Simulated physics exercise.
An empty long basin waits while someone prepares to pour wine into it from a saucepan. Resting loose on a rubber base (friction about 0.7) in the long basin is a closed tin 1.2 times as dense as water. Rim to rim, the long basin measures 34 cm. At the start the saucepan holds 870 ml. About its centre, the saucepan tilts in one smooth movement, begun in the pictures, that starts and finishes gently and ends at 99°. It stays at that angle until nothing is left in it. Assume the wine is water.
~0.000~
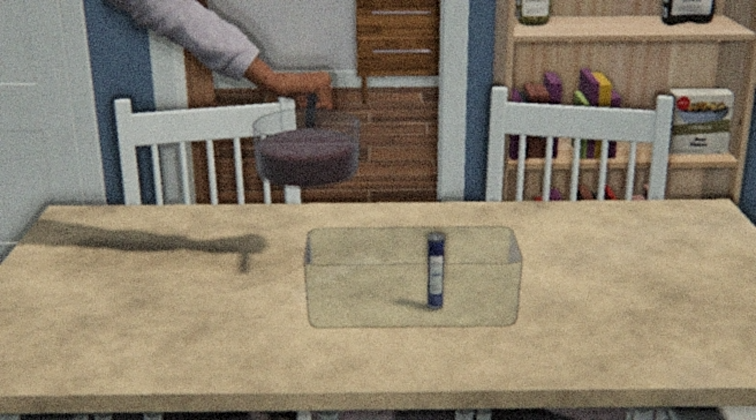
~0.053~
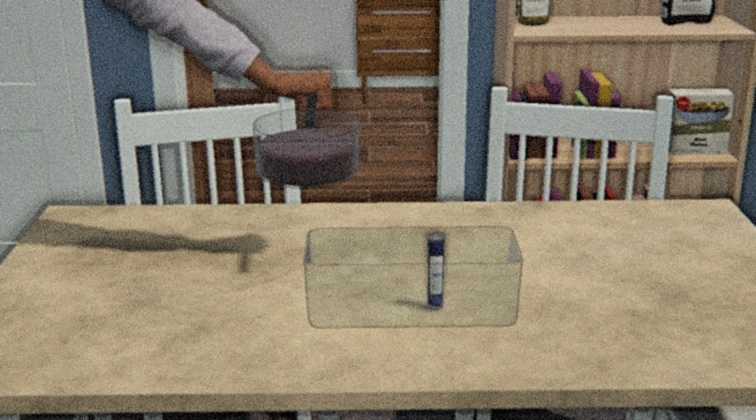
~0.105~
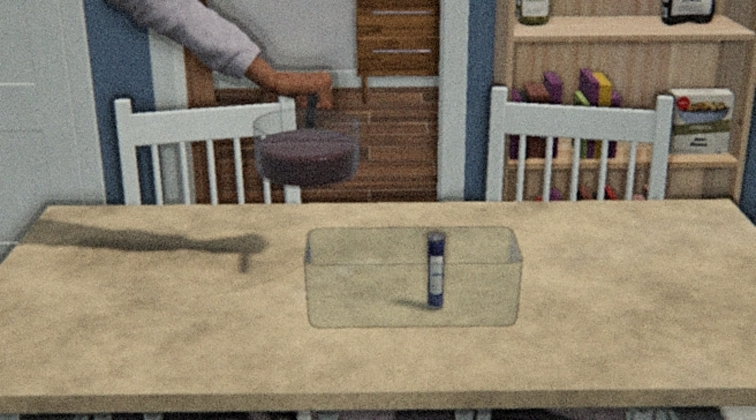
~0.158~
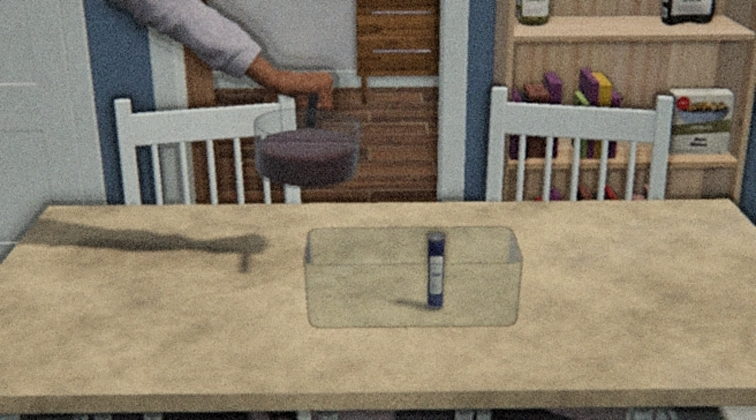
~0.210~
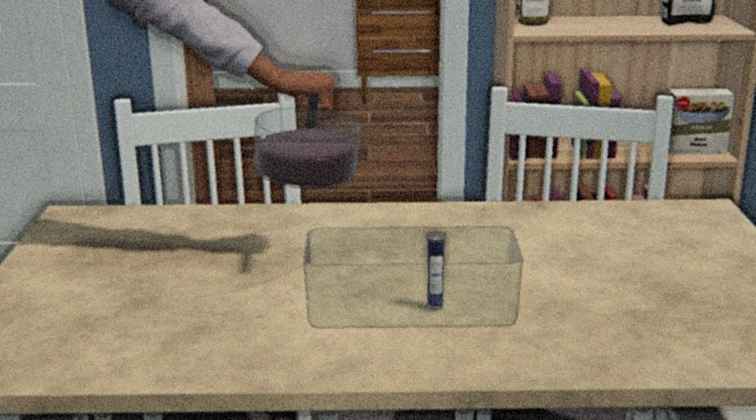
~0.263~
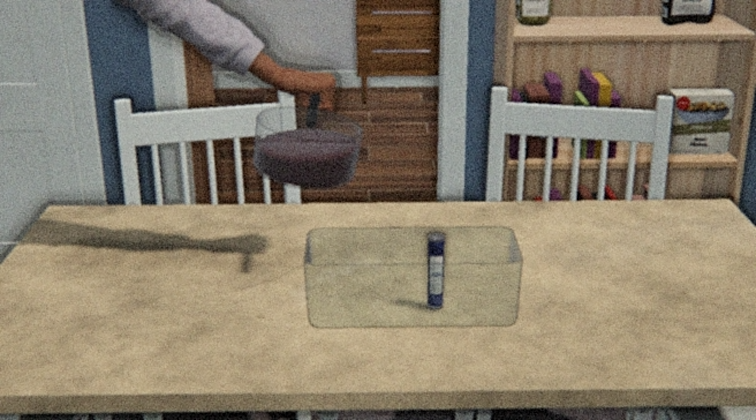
A hand at the end of a grey-sleeved arm holds a clear saucepan of dark purplish liquid above the far side of a pale tabletop, seen from slightly above by a still camera. A clear long basin holding a small dark blue tube stands mid-table, with white chairs, brick and stocked shelves behind. The saucepan, level at first, tilts slightly, its right side dipping.
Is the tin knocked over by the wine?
Bet it holds up.
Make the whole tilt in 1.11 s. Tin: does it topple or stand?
The tin stays on its base.
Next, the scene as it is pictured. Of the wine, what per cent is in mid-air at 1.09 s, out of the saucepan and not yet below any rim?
In-air share: About 16 %.
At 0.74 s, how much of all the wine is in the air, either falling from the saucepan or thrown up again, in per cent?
Roughly 22 percent.
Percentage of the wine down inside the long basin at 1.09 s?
Looks like about 64 % of the whole amount.
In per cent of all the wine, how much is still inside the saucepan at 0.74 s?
I reckon about 76 in a hundred is still held.
After 0.74 s the tilt is 57° and 76 per cent is still to pour; the tin stands where it began.
After 1.09 s the tilt is 90° and 20 per cent is still to pour; the tin stands where it began.
After 1.45 s the tilt is 99° and 2 per cent is still to pour; the tin stands where it began.
After 1.85 s the tilt is 99° and 0 per cent is still to pour; the tin stands where it began.
In the end the tin stands where it began.
